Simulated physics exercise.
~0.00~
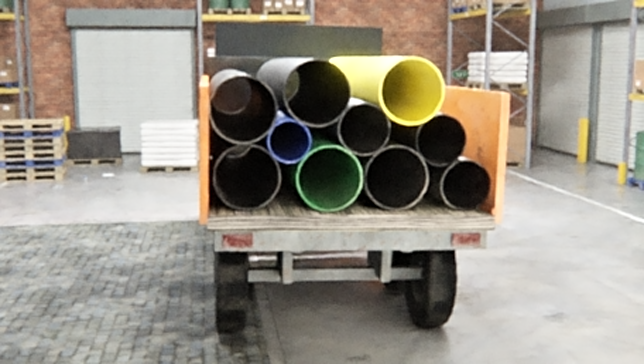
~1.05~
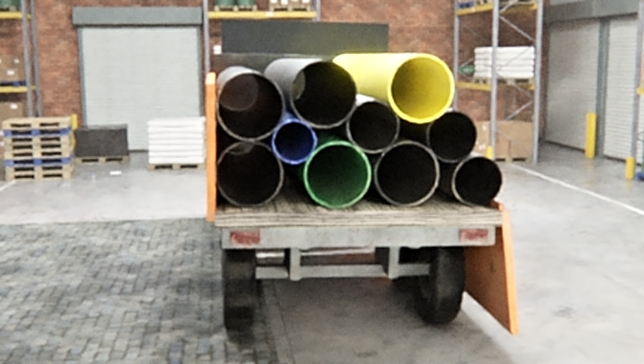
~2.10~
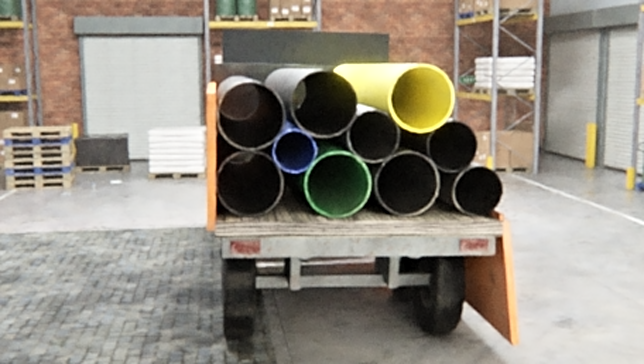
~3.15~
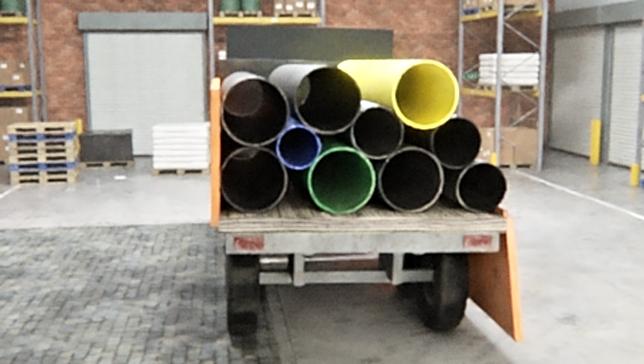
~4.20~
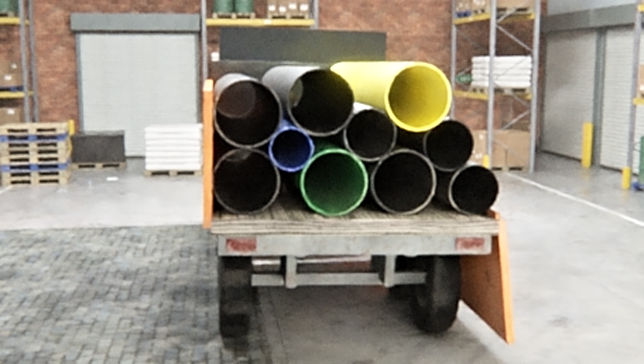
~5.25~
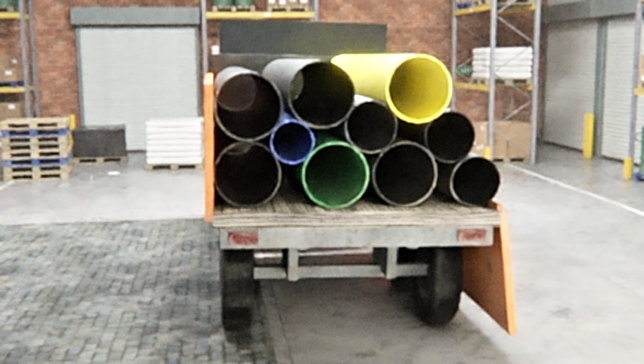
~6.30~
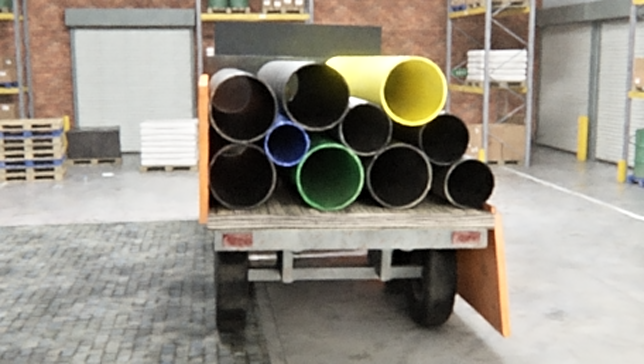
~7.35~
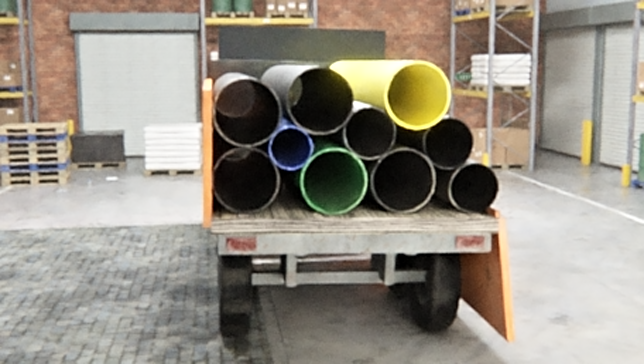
The orange board on the right side of a flatbed lorry, seen from behind in a warehouse, stands upright at first, matching the one on the left. Between them lies a stack of ten hollow pipes with their open ends facing us, mostly black, with one blue, one green and one yellow. The right board then drops and hangs down beside the wheel, leaving that edge of the deck open. The blue pipe turns slightly where it rests, while the green one stays put on the deck. As the view sways gently, the stack holds still, and every pipe remains aboard.
